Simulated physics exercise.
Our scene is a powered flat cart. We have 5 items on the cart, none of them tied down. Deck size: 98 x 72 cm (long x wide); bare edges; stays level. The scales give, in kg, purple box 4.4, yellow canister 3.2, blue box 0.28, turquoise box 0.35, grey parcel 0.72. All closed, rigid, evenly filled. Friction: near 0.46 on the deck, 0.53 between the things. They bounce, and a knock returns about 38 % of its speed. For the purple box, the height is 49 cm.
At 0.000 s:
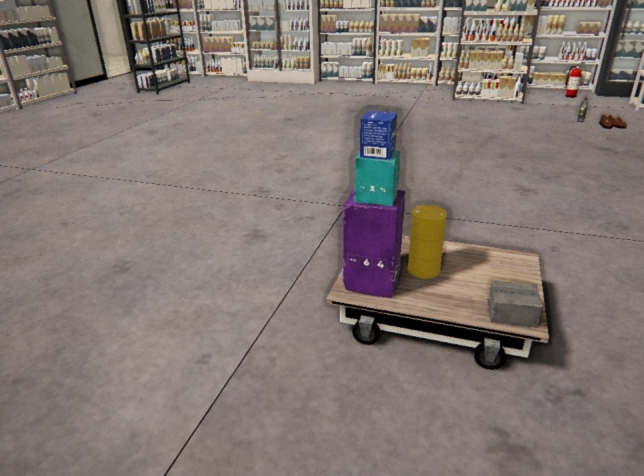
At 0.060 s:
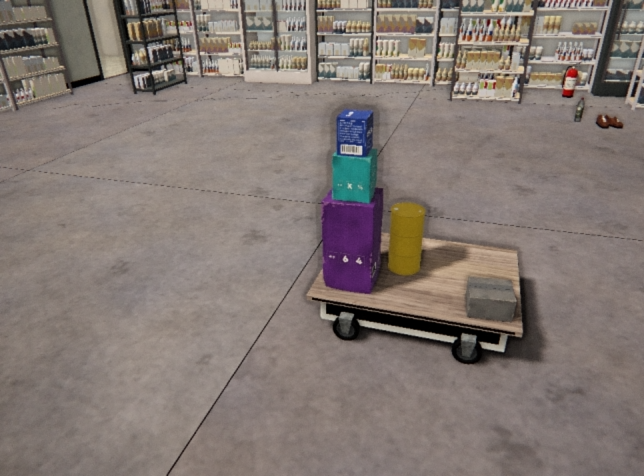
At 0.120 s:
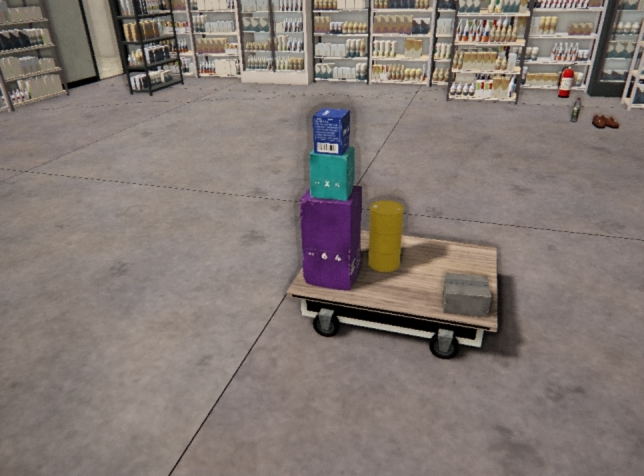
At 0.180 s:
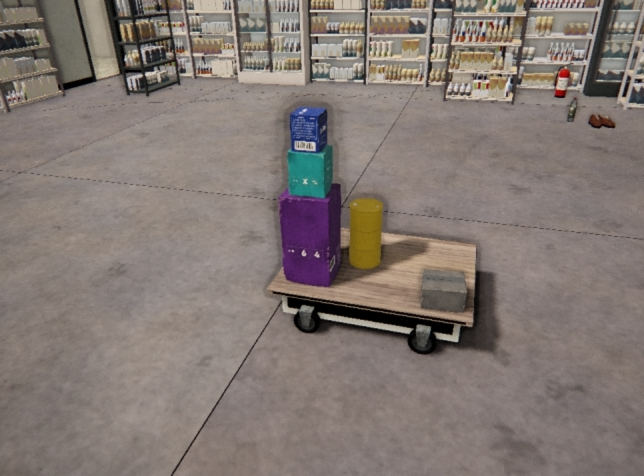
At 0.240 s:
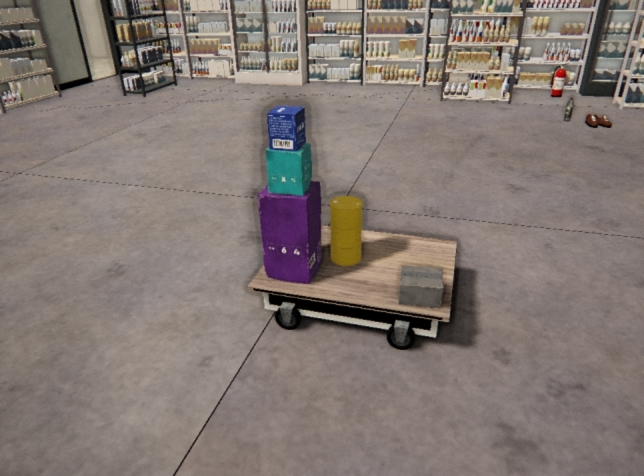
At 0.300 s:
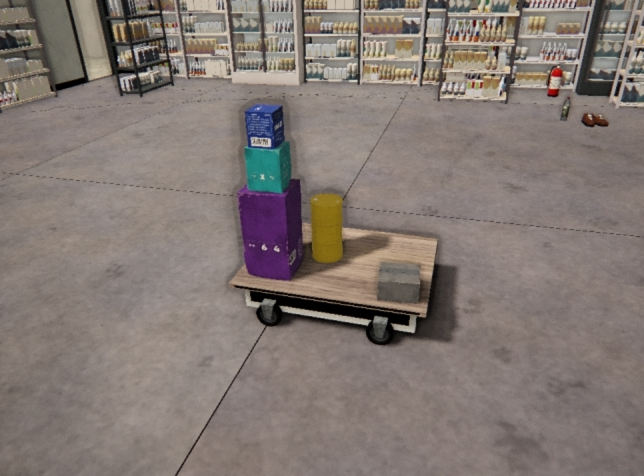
A flat cart slid steadily leftward across a grey floor in front of stocked shelves, carrying a stack of purple, turquoise and blue boxes beside a yellow canister and a small grey parcel.
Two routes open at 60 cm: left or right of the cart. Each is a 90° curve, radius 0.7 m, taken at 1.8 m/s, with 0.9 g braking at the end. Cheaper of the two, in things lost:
Left.
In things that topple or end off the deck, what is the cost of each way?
The left turn costs 4 and the right turn costs 5.
Turning left. At 0.80 s, 144 cm covered, turned 57°; blue box and turquoise box now off the deck; purple box leaning 32° near (87, 252); yellow canister leaning 30° near (141, 248).
After 1.20 s, 212 cm covered, turned 90°; purple box and yellow canister now off the deck.
By the end (2.0 s), off the deck, purple box, yellow canister, blue box and turquoise box; not toppled but over 10 cm from the start, grey parcel.
Turning right instead, purple box, yellow canister, blue box, turquoise box and grey parcel tipped over or off the deck, 5 of 5 in all.
